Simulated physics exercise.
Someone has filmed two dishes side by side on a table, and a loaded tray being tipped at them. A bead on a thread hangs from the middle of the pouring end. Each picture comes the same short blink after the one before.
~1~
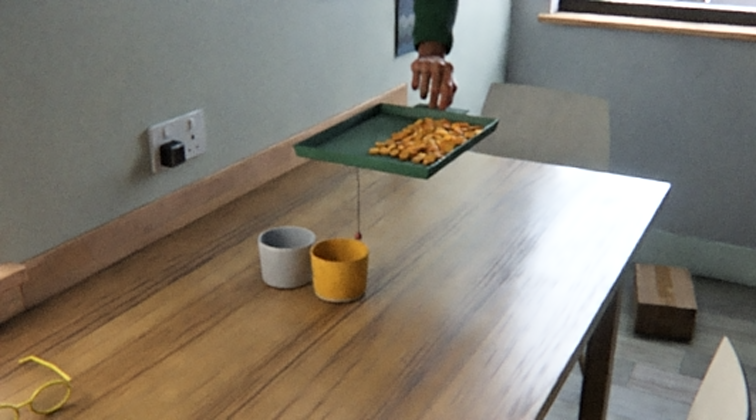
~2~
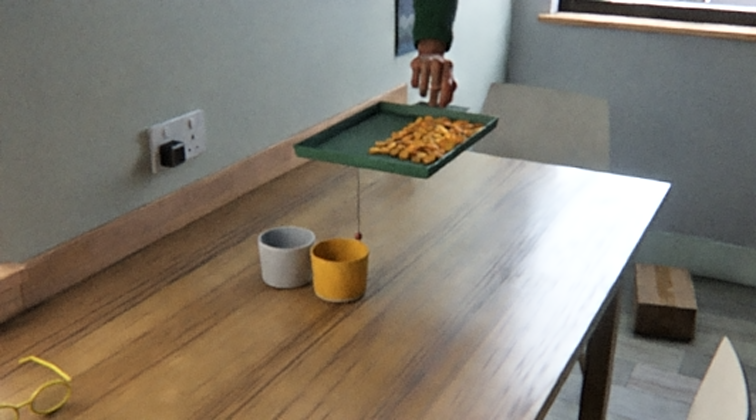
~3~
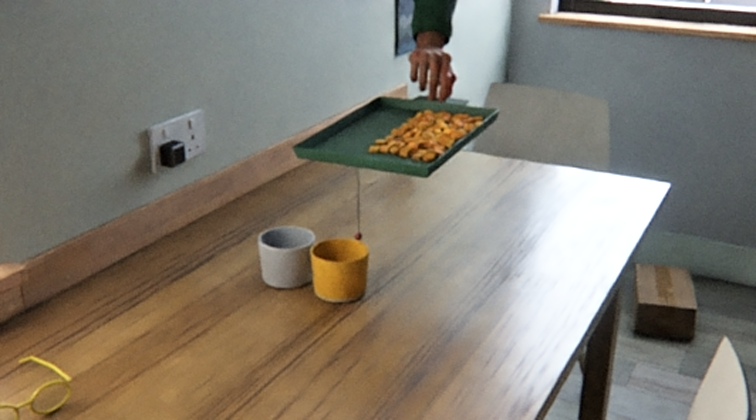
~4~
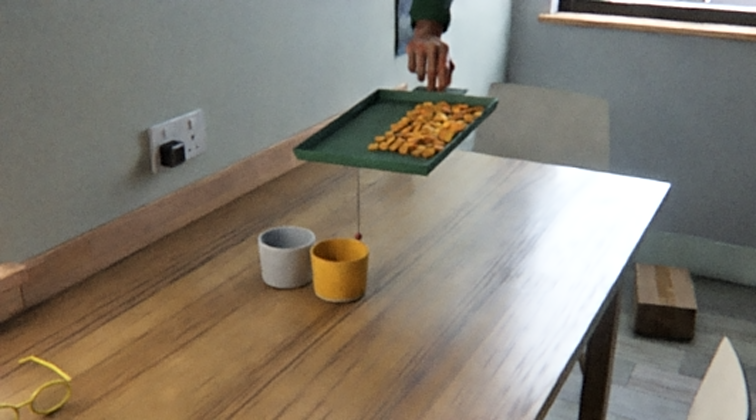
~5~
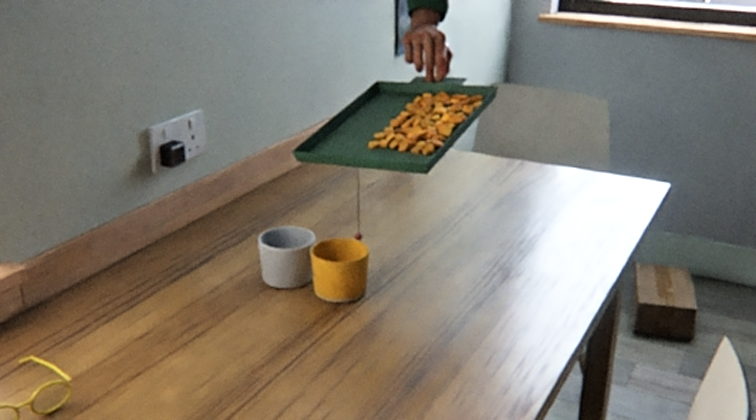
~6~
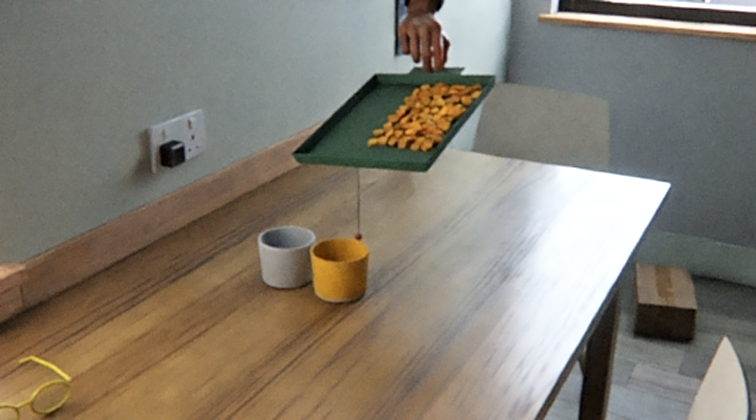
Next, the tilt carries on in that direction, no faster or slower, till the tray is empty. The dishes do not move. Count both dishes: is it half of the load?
They take the larger part between them.
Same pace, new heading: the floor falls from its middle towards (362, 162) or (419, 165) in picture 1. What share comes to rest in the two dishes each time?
Near 40 % and 0 %.
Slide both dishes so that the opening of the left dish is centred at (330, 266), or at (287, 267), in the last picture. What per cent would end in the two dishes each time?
In turn 10 and 0 in a hundred.
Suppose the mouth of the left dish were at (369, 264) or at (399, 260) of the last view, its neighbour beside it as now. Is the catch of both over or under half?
In turn: Not half; the smaller part.
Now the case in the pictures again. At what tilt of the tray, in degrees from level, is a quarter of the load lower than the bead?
At about 80°.
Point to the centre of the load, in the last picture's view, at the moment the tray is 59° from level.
Close to (333, 155).
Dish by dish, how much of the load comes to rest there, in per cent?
Left dish: 60 %, right dish: 20 %.
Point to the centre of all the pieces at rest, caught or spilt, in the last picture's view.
Roughly at (294, 273).
Soon, tray tipped steeply; most on the tray; a small part in the air.
A while on, tray tipped right over; about a quarter on the tray; a small part in the right dish; about a quarter in the left dish; a small part outside both; about a quarter in the air.
Towards the end, tray tipped past a quarter turn; about a quarter in the right dish; about two thirds in the left dish; about a quarter outside both.
Finally, tray tipped past a quarter turn; about a quarter in the right dish; about two thirds in the left dish; about a quarter outside both.
